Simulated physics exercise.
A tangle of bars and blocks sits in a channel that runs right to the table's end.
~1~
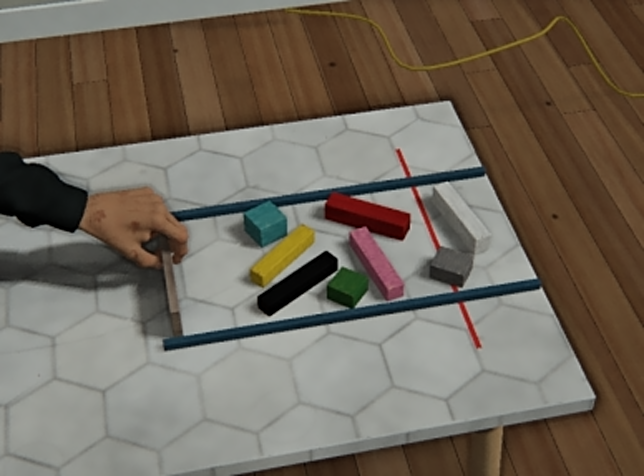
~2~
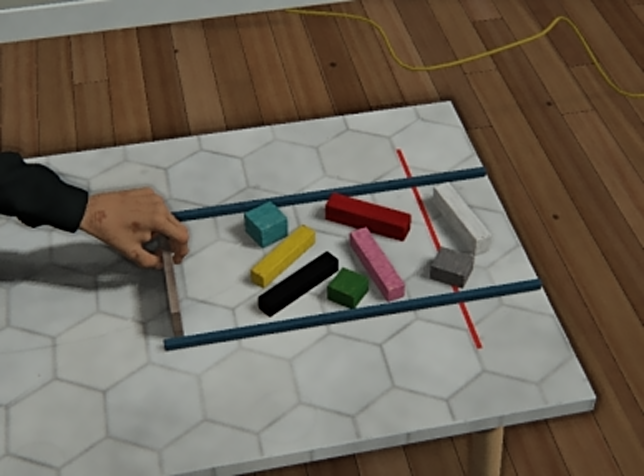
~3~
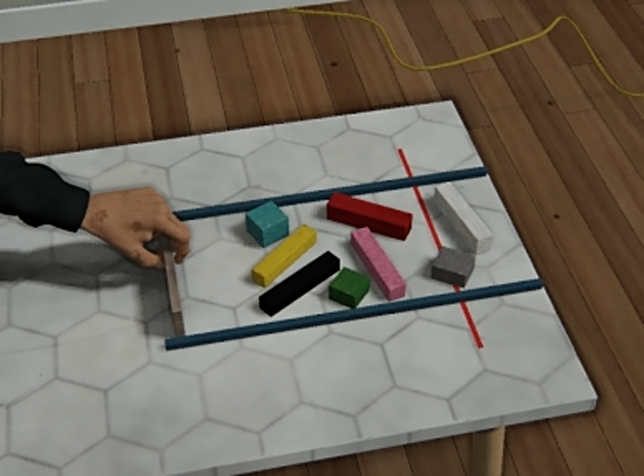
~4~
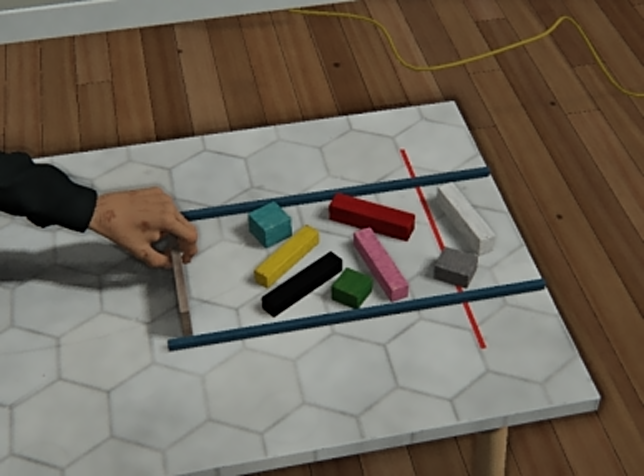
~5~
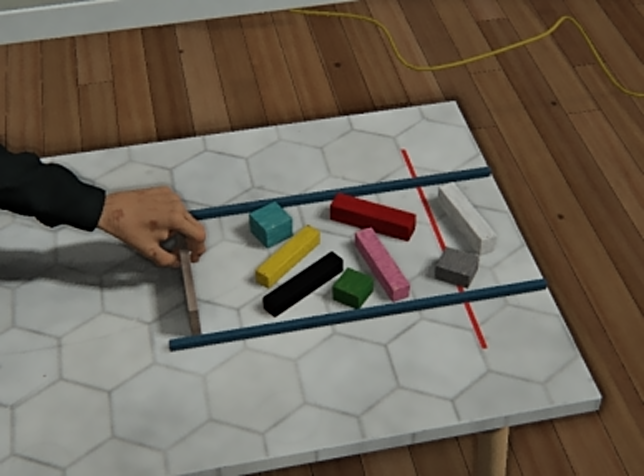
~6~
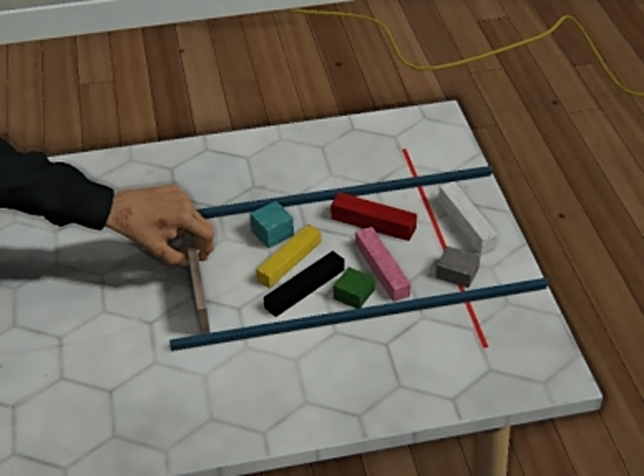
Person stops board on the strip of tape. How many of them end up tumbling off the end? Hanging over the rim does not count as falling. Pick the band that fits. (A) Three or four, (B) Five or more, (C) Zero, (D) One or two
One or two (D).
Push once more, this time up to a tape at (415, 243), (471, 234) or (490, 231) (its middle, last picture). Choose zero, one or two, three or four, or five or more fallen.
So, tape by tape, it's none, then 3 or 4, then five or over.
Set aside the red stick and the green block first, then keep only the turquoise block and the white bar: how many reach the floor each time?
Going first to second: 0 and 1.
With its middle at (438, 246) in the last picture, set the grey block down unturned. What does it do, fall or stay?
Lab note: Started there, it ends up below.
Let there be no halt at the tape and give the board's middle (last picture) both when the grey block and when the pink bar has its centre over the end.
The middle is at (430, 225) when it's the grey block, and at (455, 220) when it's the pink bar.
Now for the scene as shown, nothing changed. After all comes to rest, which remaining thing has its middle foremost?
It's the pink bar.
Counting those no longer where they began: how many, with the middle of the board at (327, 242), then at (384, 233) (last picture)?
It comes to 6 for the first spot, 8 for the other.
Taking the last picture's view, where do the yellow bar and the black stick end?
I'd say approximately (467, 226) and then (478, 245).
Soon after, none off yet; white bar at rest near (467, 218); grey block at rest near (458, 267); red stick at rest near (374, 217).
Then, none off yet; white bar at rest near (467, 218); grey block at rest near (458, 267); red stick moved a little near (398, 213).
Further on, none off yet; white bar moved a little near (497, 212); grey block moved about its own width near (503, 258); red stick moved about its own width near (446, 201).
By the end, the number that fall off is one or two; fallen, grey block and white bar.
